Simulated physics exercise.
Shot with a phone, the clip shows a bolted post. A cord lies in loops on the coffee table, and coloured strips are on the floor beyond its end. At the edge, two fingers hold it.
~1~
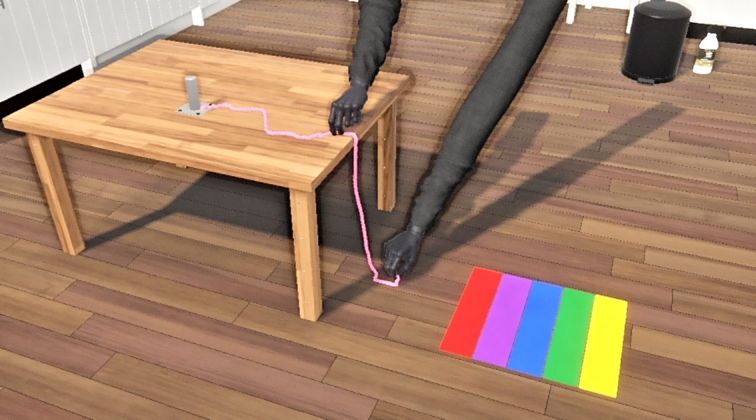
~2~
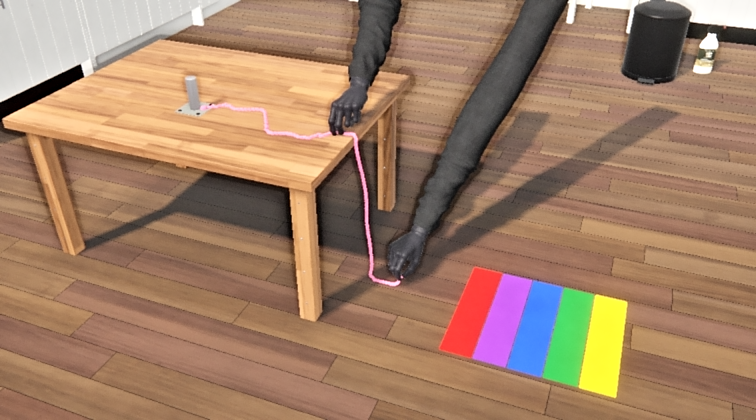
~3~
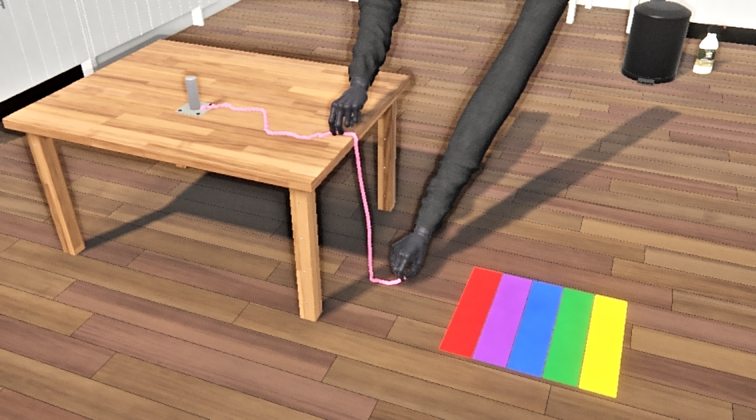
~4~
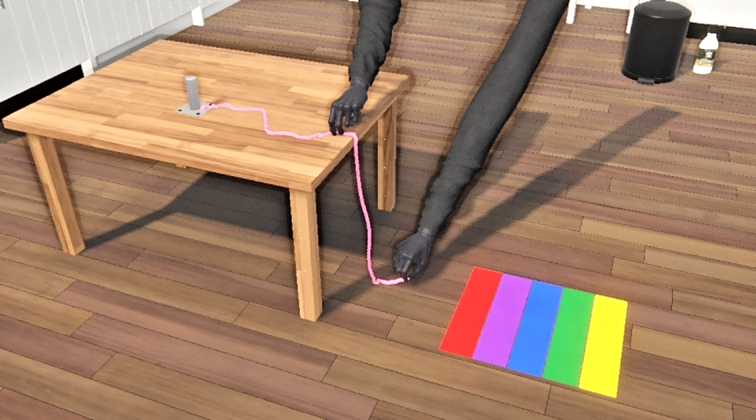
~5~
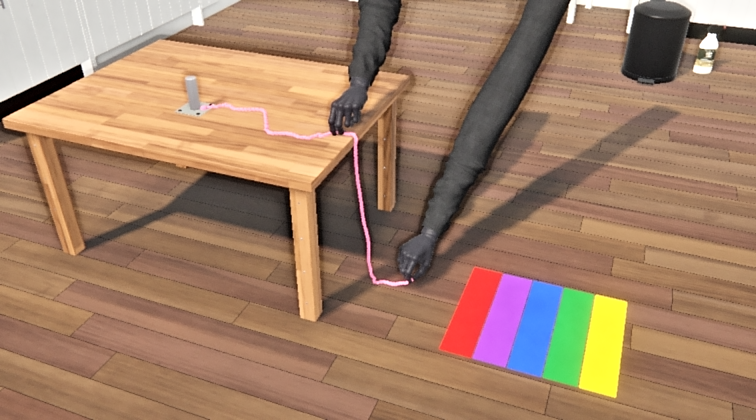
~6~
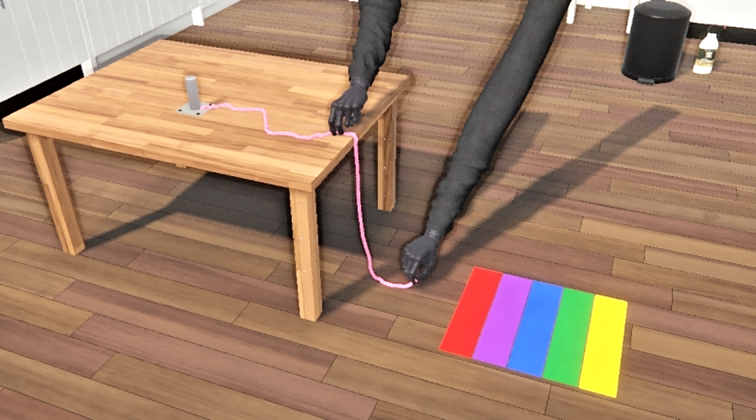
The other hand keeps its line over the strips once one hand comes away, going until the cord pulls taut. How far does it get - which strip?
Green.
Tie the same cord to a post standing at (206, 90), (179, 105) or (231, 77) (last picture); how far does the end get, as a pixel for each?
First try about (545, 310), second about (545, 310), third about (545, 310).
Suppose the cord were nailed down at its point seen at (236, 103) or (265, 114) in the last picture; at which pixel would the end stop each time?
In order of the tries, it's near (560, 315) and near (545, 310).
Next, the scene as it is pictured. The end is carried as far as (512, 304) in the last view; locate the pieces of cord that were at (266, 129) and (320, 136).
Around (308, 130) and (358, 160).
Soon after, end near (512, 304); over purple.
Then, end near (550, 313); over blue.
At full stretch, end near (573, 319); over green. It halts on the green strip.
